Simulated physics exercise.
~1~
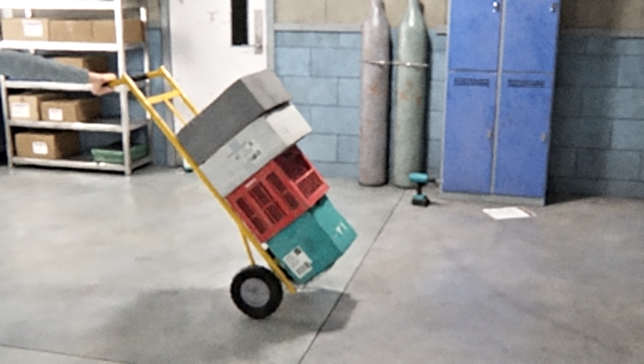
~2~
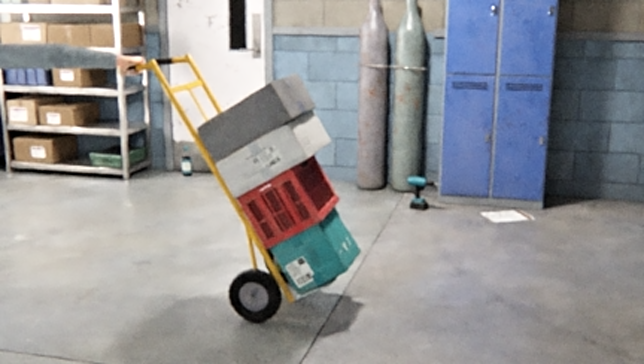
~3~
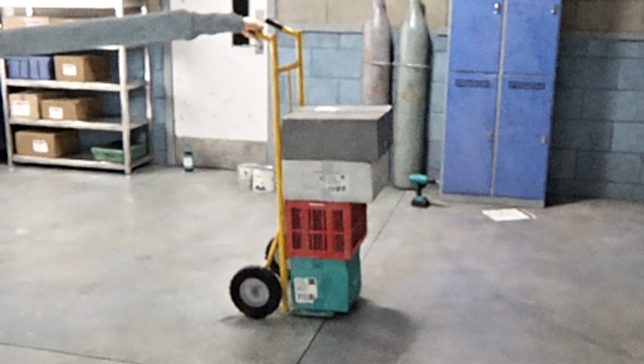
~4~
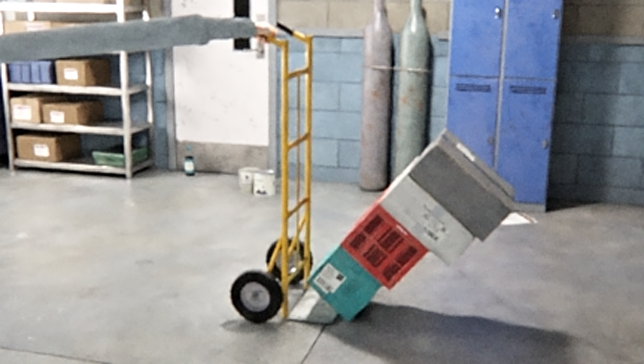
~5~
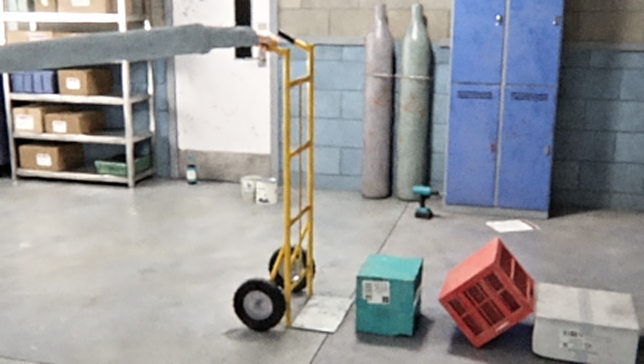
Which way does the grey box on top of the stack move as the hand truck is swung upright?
The grey box moves to the right, going over with the toppling stack.
In a workshop, an arm swung a tilted yellow hand truck upright, and its stack of four toppled off to the right, leaving the turquoise parcel near the truck's foot, the red crate tilted beyond it and the white parcel farthest right in view.
